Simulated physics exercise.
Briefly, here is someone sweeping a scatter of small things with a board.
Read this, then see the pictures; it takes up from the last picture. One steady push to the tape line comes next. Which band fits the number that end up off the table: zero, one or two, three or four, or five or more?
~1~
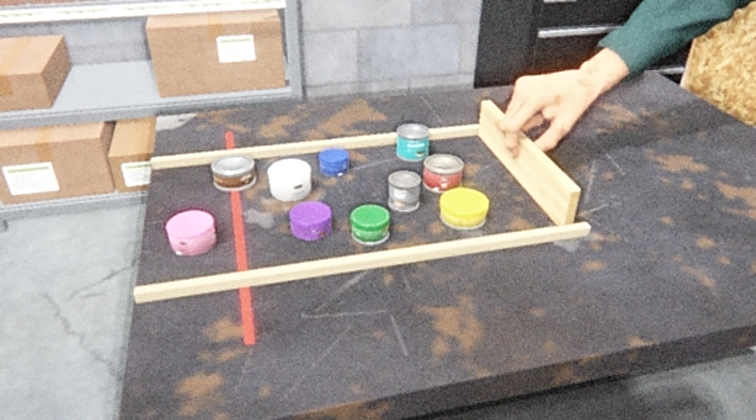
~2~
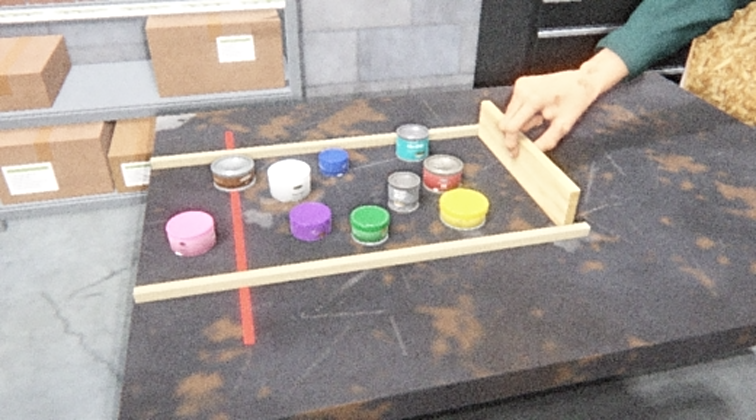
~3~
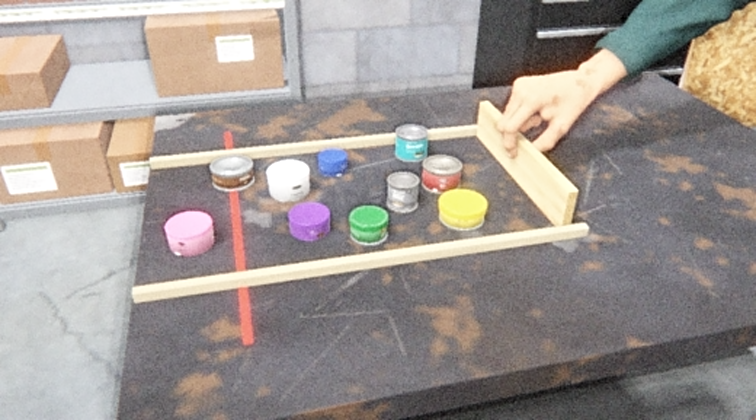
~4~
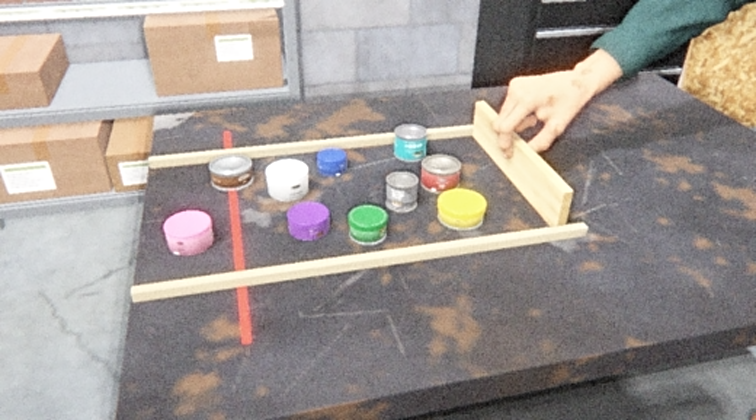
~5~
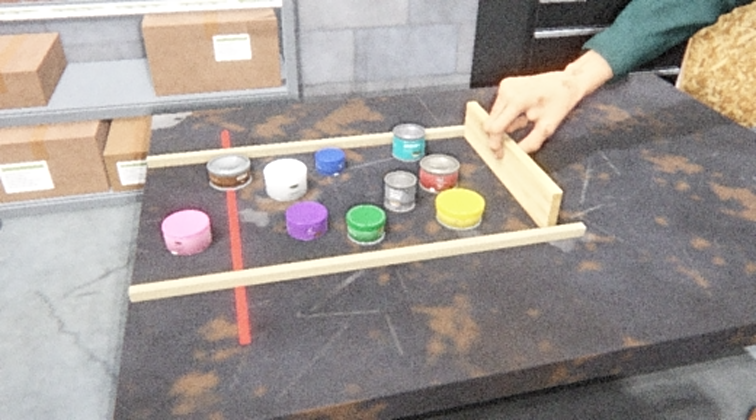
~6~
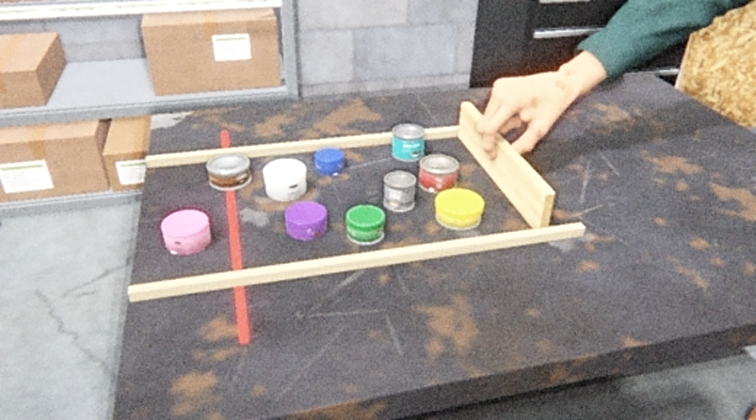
Mind you, the pieces that take the plunge come to zero.
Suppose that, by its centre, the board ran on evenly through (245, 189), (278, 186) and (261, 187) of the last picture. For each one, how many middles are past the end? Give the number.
In order, that gives 0, then 0, then 0.
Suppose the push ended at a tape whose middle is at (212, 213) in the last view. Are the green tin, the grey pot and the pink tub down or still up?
In order, the green tin keeps its spot, then the grey pot keeps its spot, then the pink tub goes off the edge.
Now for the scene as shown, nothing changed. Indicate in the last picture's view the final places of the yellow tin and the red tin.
Near (209, 245) and (210, 199).
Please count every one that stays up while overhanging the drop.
I make it 2.
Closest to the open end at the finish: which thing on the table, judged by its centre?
The foremost one is the pink tub.
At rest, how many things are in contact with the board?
Count recorded: 4.
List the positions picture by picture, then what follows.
In the first frame, pink tub (192, 234); brown tin (234, 173); white tub (290, 181); board (522, 158); tape (237, 212).
In the second frame, brown tin (234, 173); yellow tin (463, 210).
In the third frame, white tub (289, 181); purple tub (310, 222).
In the fourth frame, pink tub (189, 233); grey pot (402, 192).
In the fifth frame, brown tin (230, 172); red tin (439, 174).
In the sixth frame, pink tub (187, 232); brown tin (229, 172); white tub (286, 180); board (499, 161); tape (232, 211).
Soon after, none off yet; pink tub at rest near (187, 232); brown tin at rest near (229, 172); white tub at rest near (286, 180).
Then, none off yet; pink tub at rest near (187, 232); brown tin moved about its own width near (199, 174); white tub moved about its own width near (224, 186).
At rest, the number that fall off is zero.
